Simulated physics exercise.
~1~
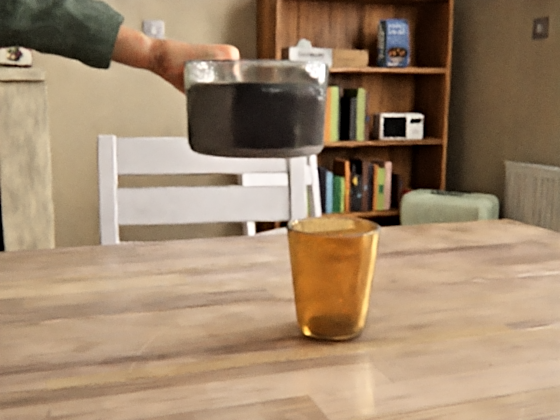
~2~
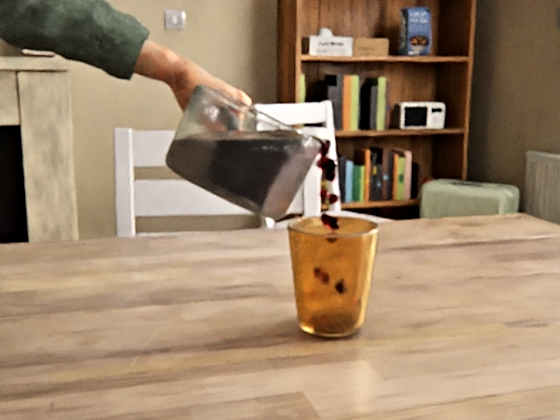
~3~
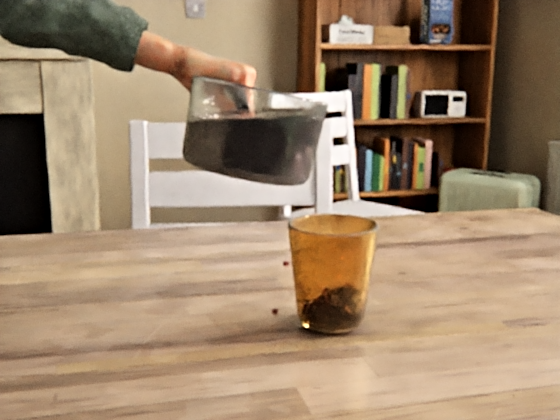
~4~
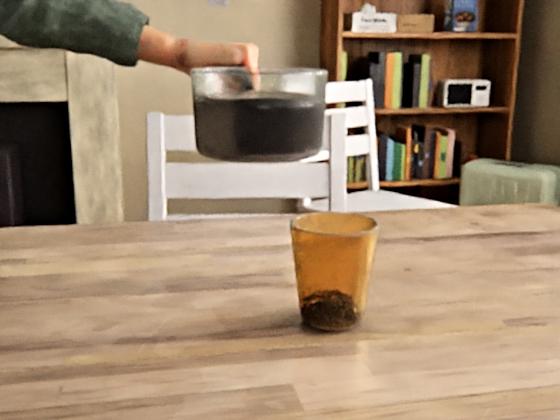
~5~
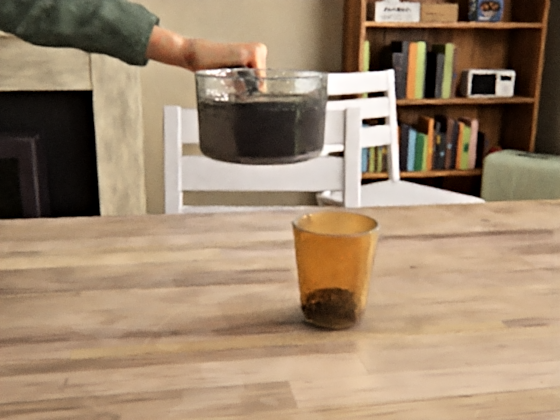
A hand tipping a glass pot of dark wine over an amber tumbler, spilling a few drops, then levelling it, leaving the tumbler partly filled.
